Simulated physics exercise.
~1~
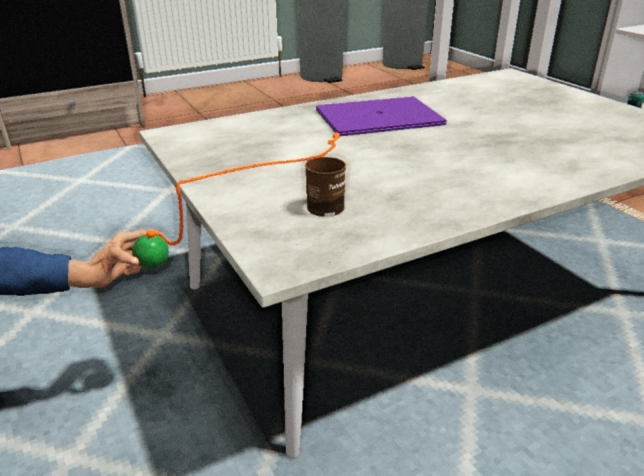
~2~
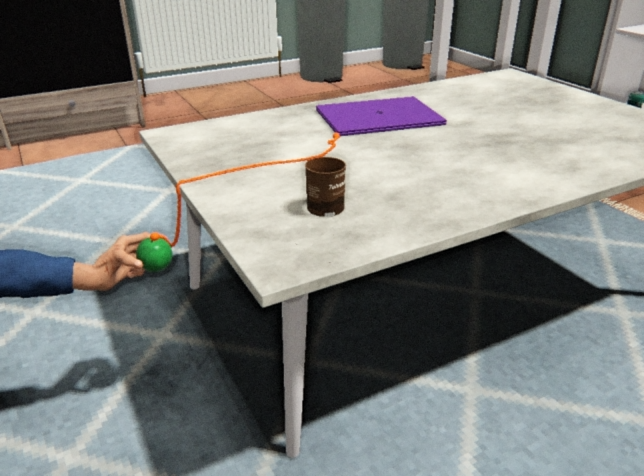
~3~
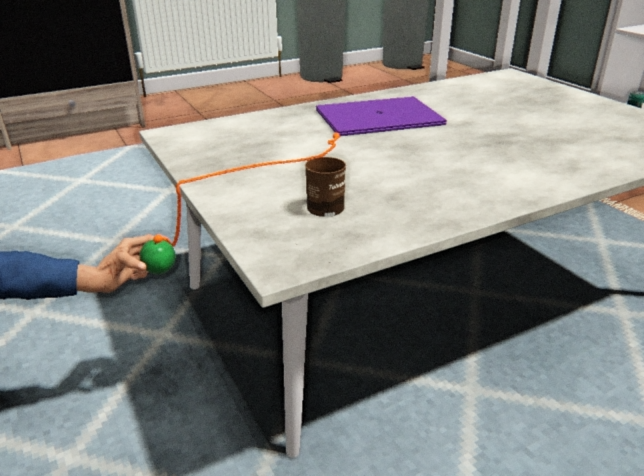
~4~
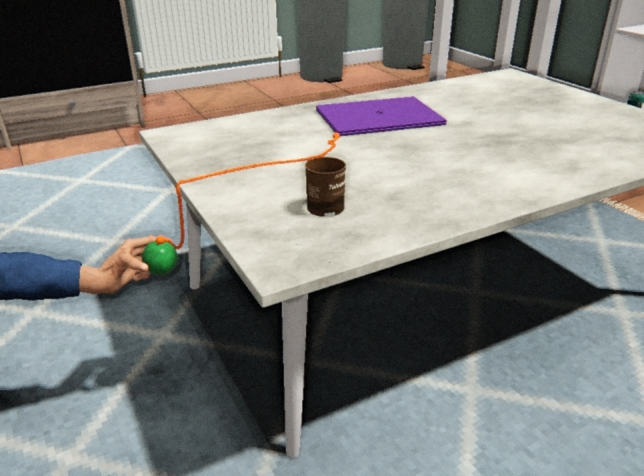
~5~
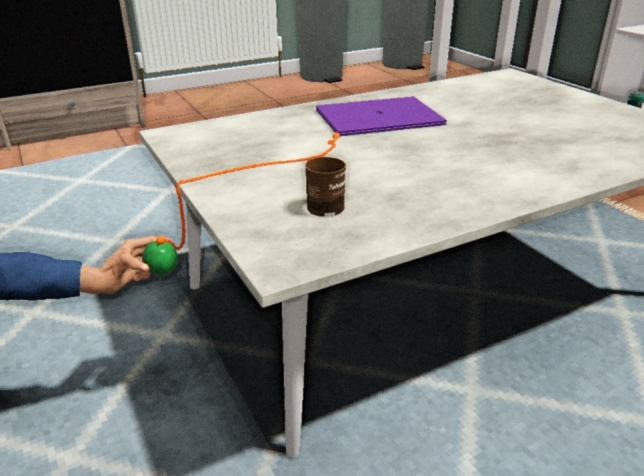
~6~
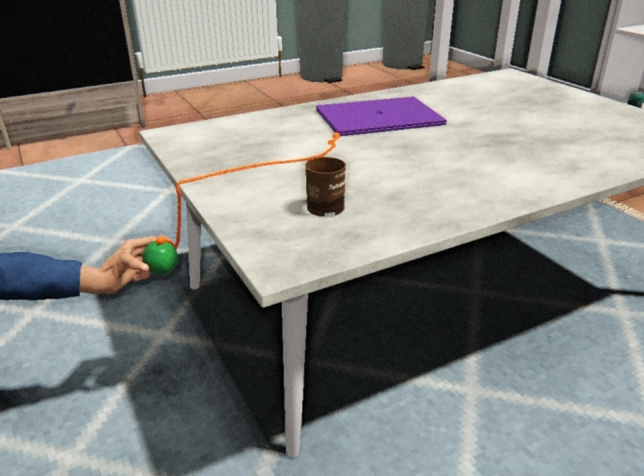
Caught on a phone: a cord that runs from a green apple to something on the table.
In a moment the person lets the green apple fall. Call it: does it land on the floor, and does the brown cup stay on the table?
Called: The green apple stays hanging, the brown cup remains safe.
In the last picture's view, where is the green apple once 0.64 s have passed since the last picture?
It has reached (220, 267) by then.
Then, 0.64 s after the last picture, apple below the edge near (220, 267); laptop unmoved; cup unmoved.
Then, 1.48 s after the last picture, apple below the edge near (206, 303); laptop unmoved; cup unmoved.
At rest, apple below the edge near (216, 295); laptop unmoved; cup unmoved. The green apple ends up dangling and the brown cup keeps its place.
